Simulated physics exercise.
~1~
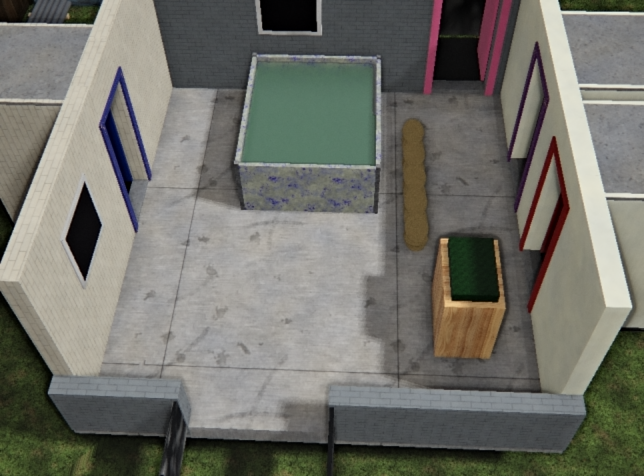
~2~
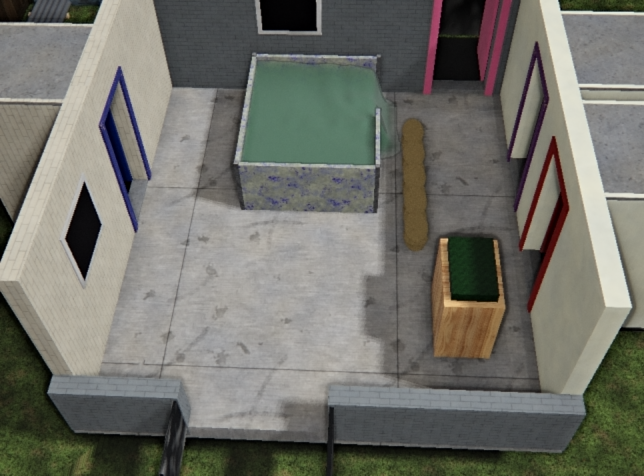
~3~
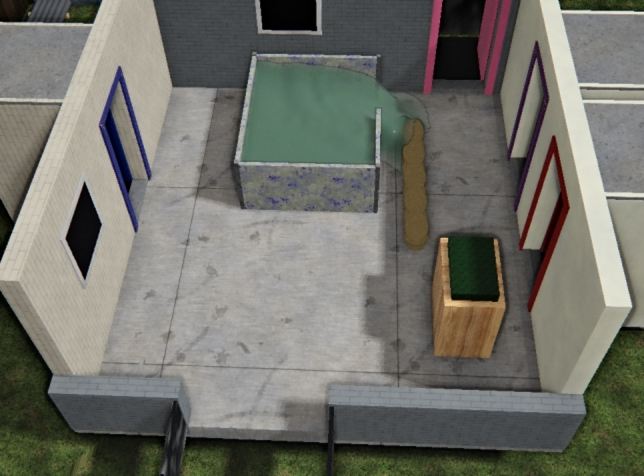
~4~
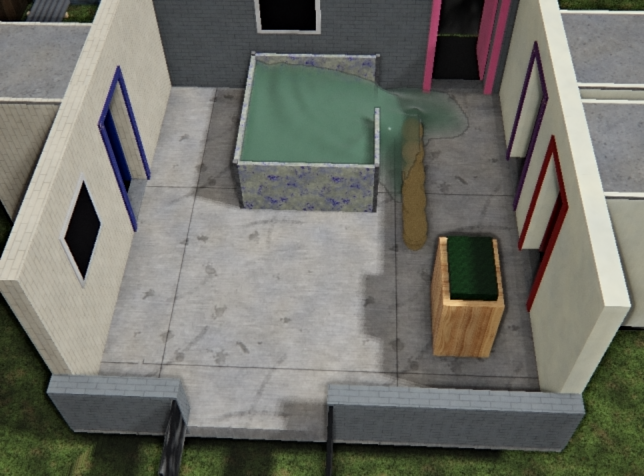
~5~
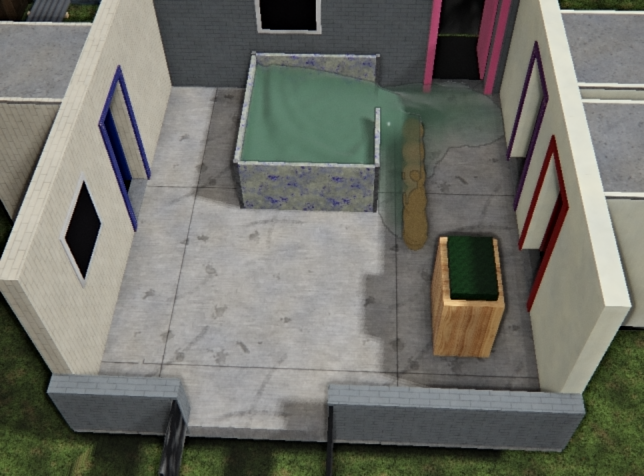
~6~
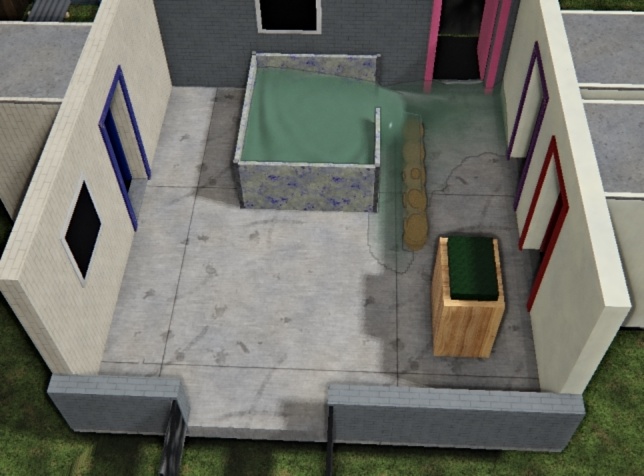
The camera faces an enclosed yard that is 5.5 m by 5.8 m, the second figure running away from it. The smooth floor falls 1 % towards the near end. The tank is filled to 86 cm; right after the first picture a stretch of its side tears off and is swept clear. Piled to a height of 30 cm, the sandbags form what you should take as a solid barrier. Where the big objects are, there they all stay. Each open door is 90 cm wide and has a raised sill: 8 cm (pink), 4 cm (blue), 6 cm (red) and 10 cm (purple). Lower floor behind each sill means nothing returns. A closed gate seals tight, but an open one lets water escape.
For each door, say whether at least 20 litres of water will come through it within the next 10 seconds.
As I see it, pink door: Past the set amount. Blue door: Under the set amount. Red door: Past the set amount. Purple door: Past the set amount.
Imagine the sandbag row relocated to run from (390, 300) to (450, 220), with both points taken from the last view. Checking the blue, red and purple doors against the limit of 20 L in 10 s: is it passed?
So then blue is inside it, red is beyond it and purple is beyond it.
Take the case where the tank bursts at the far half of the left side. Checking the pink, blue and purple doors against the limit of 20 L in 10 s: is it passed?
Pink falls short; blue exceeds; purple falls short.
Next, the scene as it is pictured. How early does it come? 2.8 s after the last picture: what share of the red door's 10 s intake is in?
About 0%.
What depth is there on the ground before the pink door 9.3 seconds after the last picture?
About 11.5 cm.
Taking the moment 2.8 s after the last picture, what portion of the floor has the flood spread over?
Some 55 per cent of it.
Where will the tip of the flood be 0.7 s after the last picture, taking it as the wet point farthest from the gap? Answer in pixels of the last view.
That lands around (340, 399) in the last picture.
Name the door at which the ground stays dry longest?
That's the blue door.
Then, 0.7 s after the last picture water covers 30 % of the floor and is deepest (68 cm) near (492, 96); pink door 34 cm at the sill, 65 L in, blue door not reached, red door not reached, purple door 15 cm at the sill, 0 L in.
Then, 1.5 s after the last picture water covers 40 % of the floor and is deepest (51 cm) near (493, 104); pink door 33 cm at the sill, 219 L in, blue door not reached, red door 8 cm at the sill, 0 L in, purple door 17 cm at the sill, 22 L in.
Then, 2.8 s after the last picture water covers 55 % of the floor and is deepest (37 cm) near (532, 407); pink door 28 cm at the sill, 419 L in, blue door not reached, red door 7 cm at the sill, 3 L in, purple door 13 cm at the sill, 40 L in.
Then, 5.3 s after the last picture water covers 80 % of the floor and is deepest (24 cm) near (463, 283); pink door 18 cm at the sill, 592 L in, blue door 1 cm at the sill, 0 L in, red door 14 cm at the sill, 87 L in, purple door 10 cm at the sill, 48 L in.
Then, 9.3 s after the last picture water covers 95 % of the floor and is deepest (14 cm) near (463, 283); pink door 11 cm at the sill, 670 L in, blue door 5 cm at the sill, 4 L in, red door 10 cm at the sill, 179 L in, purple door 6 cm at the sill, 49 L in.
